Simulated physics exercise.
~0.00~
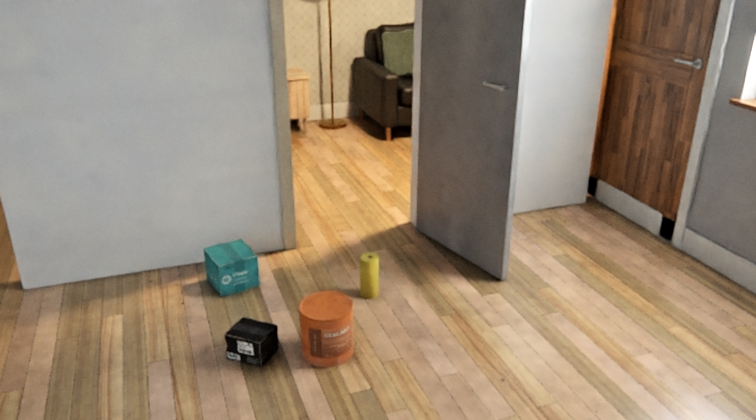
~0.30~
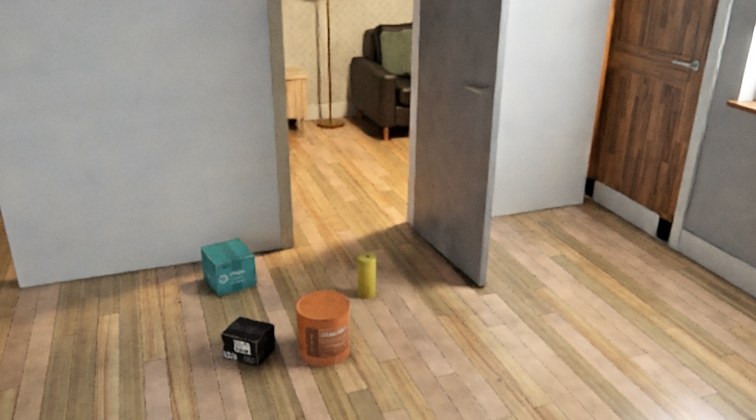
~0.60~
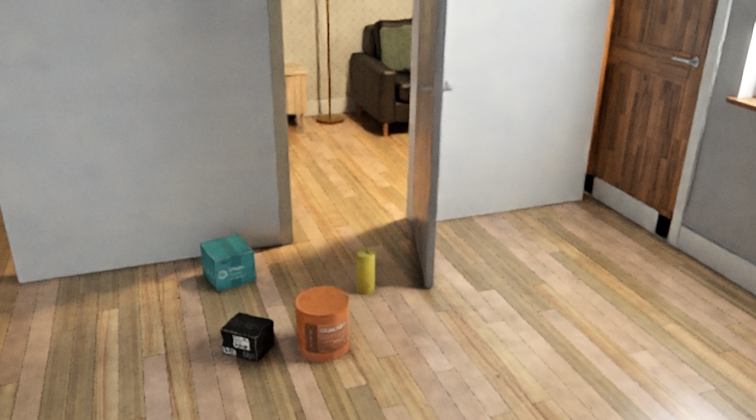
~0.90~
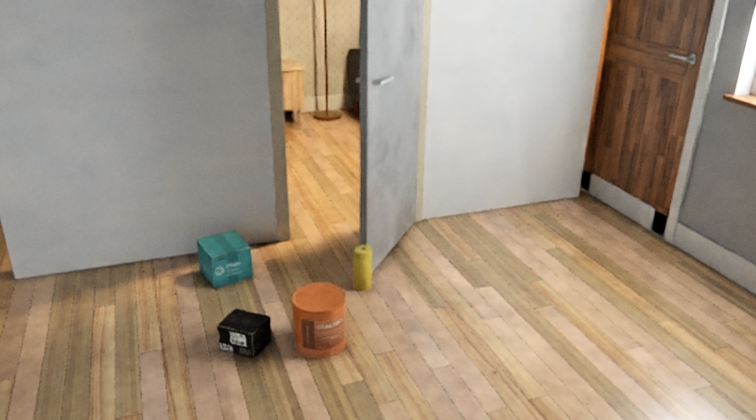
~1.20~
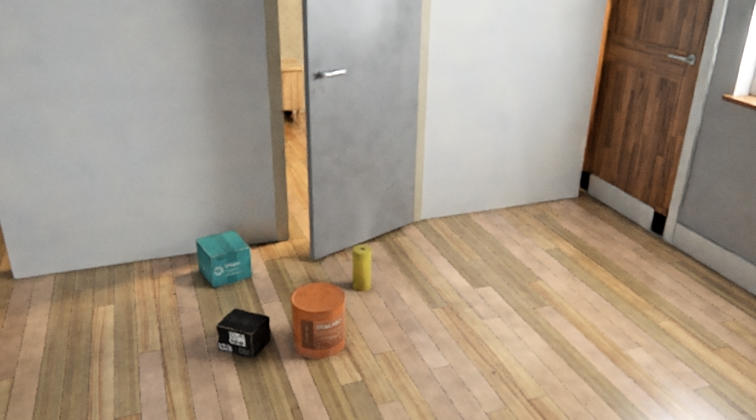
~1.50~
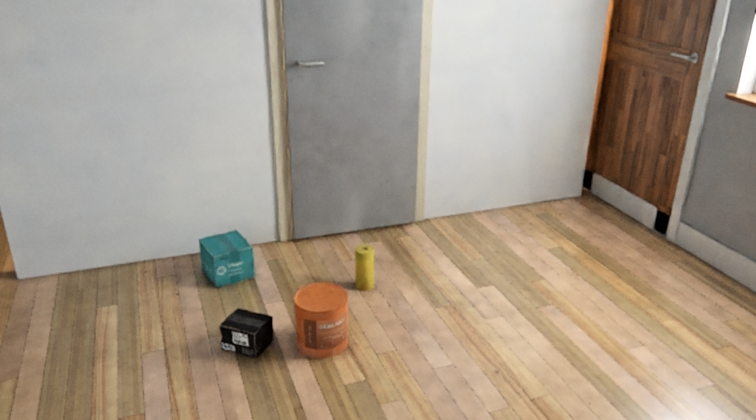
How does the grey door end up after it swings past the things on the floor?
It ends up fully closed in its frame, having passed behind the yellow roll without moving any of the objects.
